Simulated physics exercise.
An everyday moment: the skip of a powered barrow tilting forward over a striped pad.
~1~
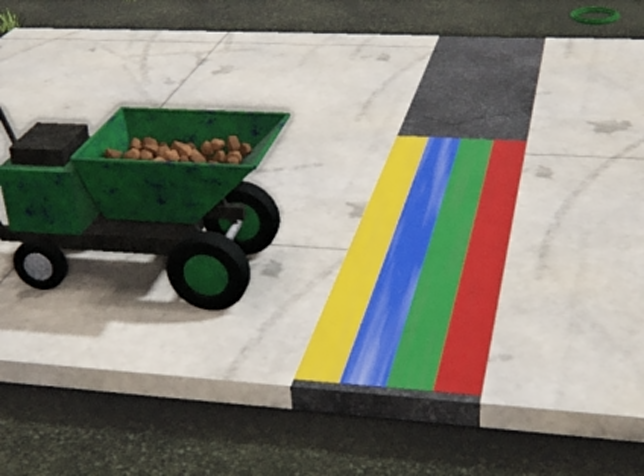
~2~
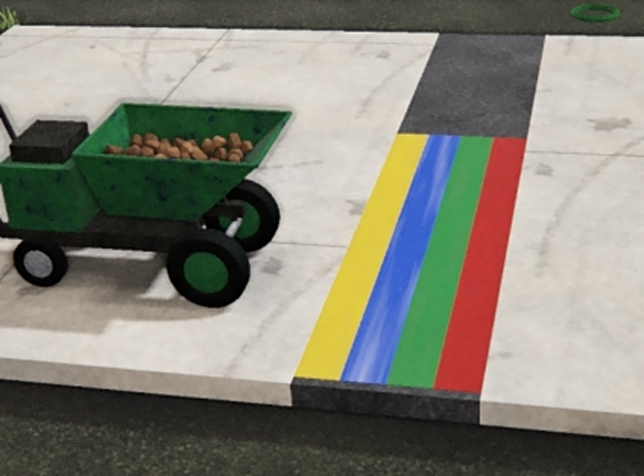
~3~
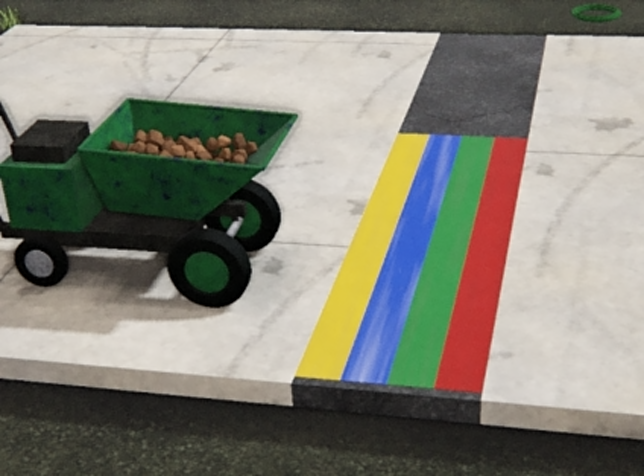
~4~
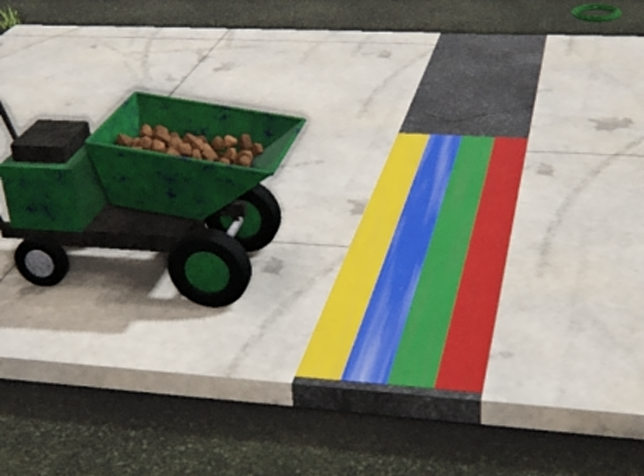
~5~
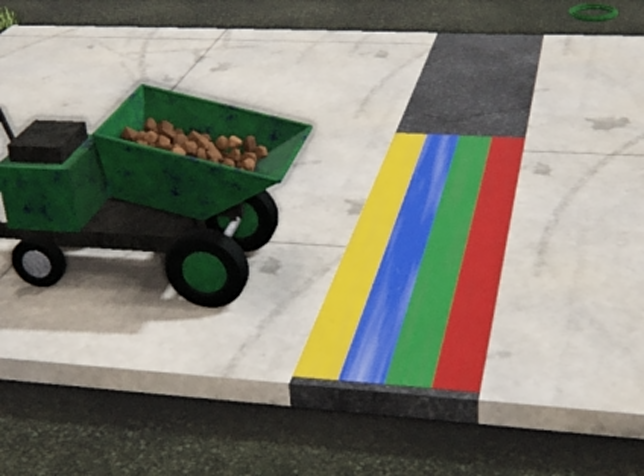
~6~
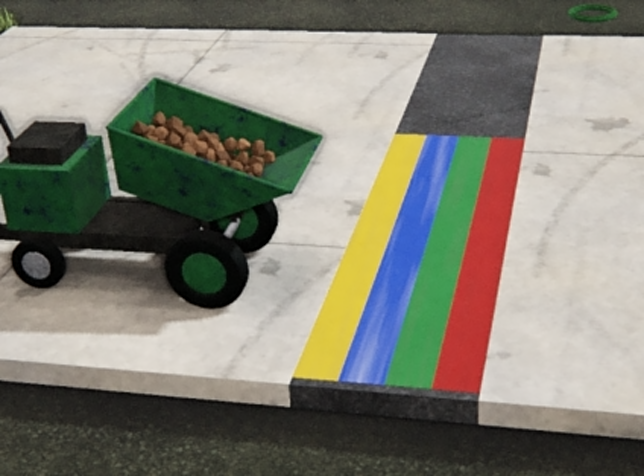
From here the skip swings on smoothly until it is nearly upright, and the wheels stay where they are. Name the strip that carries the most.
Most covered: The blue band.
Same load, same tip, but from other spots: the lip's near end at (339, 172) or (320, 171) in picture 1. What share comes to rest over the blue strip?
Near 0 % and 0 %.
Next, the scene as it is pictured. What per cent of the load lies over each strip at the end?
Yellow strip near 10; blue strip near 30; green strip near 15; red strip near 10.
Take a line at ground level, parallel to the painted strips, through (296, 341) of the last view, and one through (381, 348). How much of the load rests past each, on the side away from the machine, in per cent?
About 70 and 40 per cent.
Shortly afterwards, skip tipped steeply; the whole lot in the skip.
Next, skip tipped right over; the bulk in the skip; a little over the yellow strip; near a quarter over the blue strip; only a few over the green strip.
Some moments later, skip tipped right over; near a quarter in the skip; a little over the yellow strip; near a quarter over the blue strip; near a quarter over the green strip; a little over the red strip; a little off the paint.
In the end, skip tipped right over; near a quarter in the skip; a little over the yellow strip; near a quarter over the blue strip; near a quarter over the green strip; a little over the red strip; a little off the paint.
